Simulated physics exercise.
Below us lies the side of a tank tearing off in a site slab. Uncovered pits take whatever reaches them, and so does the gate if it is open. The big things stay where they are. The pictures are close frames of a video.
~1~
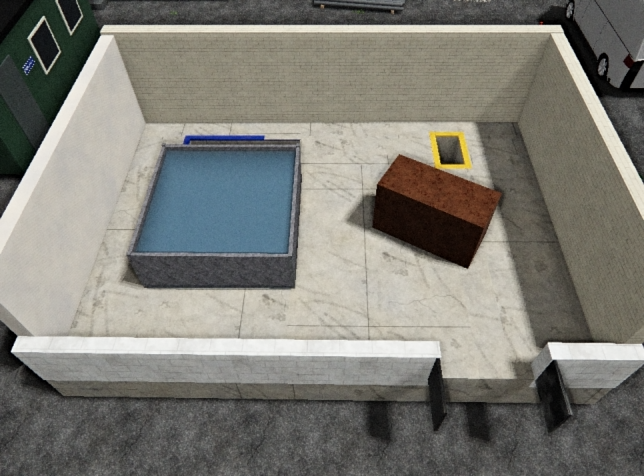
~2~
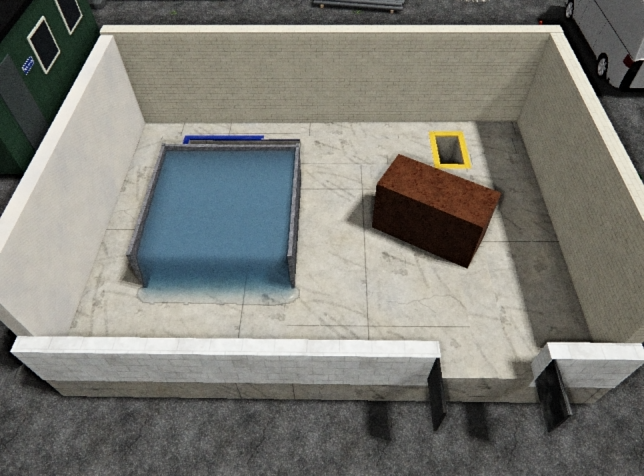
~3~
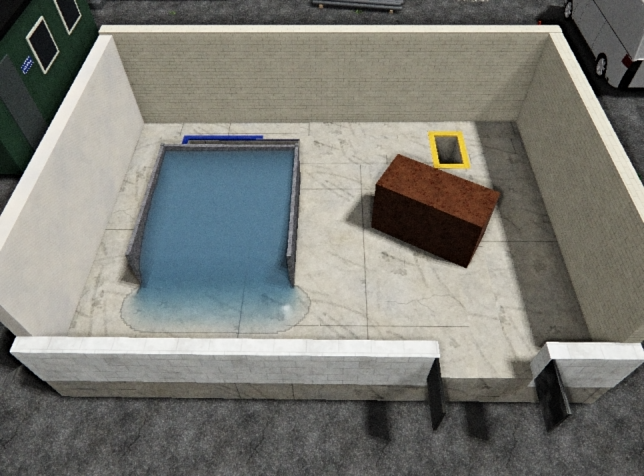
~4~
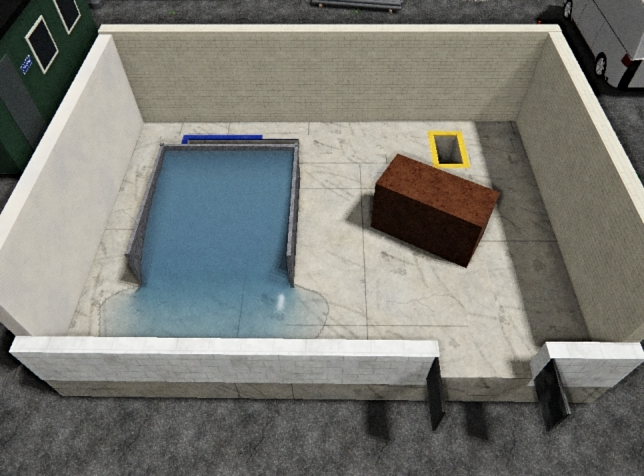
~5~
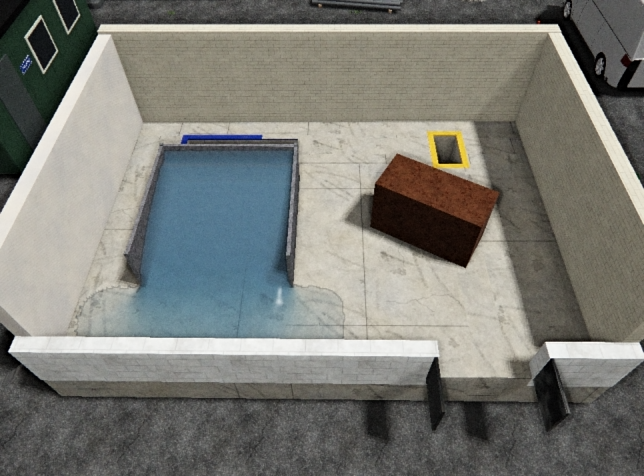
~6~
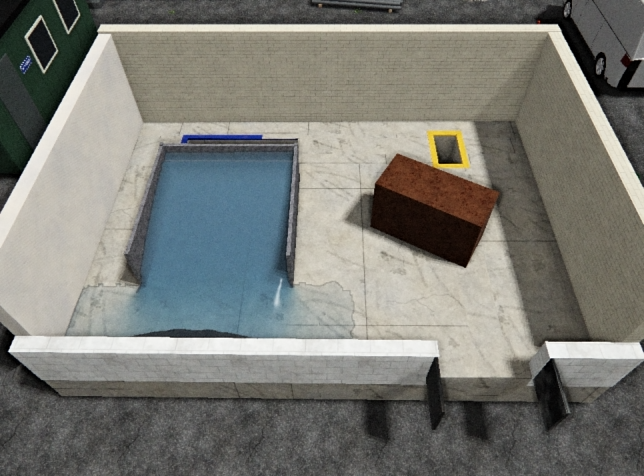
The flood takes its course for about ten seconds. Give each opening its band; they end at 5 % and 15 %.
In the end: The gate takes between 5 and 15 %; the yellow pit takes between 5 and 15 %; the blue pit takes over 15 %.
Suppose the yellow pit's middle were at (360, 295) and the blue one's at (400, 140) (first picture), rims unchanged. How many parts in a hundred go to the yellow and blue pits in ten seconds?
Per cent: Yellow 15, blue 14.
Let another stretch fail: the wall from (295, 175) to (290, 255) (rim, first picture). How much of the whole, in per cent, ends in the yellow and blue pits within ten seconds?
Parts in a hundred: Yellow 20, blue 6.
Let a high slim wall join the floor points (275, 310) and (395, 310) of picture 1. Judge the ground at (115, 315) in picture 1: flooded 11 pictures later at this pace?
At that place: Covered.
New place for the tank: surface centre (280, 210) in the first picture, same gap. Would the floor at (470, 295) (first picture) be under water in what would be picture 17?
Verdict: Flooded.
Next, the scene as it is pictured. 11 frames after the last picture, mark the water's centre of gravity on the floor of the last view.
Close to (223, 283).
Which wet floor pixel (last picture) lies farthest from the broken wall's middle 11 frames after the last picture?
Around (590, 362).
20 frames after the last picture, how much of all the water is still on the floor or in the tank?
About 98 per cent.
A moment on, water covers 20 % of the floor; the gate 0 %, the yellow pit 0 %, the blue pit 0 %.
Next, water covers 45 % of the floor; the gate 0 %, the yellow pit 0 %, the blue pit 0 %.
Then, water covers 60 % of the floor; the gate 1 %, the yellow pit 0 %, the blue pit 1 %.
Later, water covers 95 % of the floor; the gate 4 %, the yellow pit 2 %, the blue pit 10 %.
In the end, water covers 100 % of the floor; the gate 9 %, the yellow pit 8 %, the blue pit 19 %.
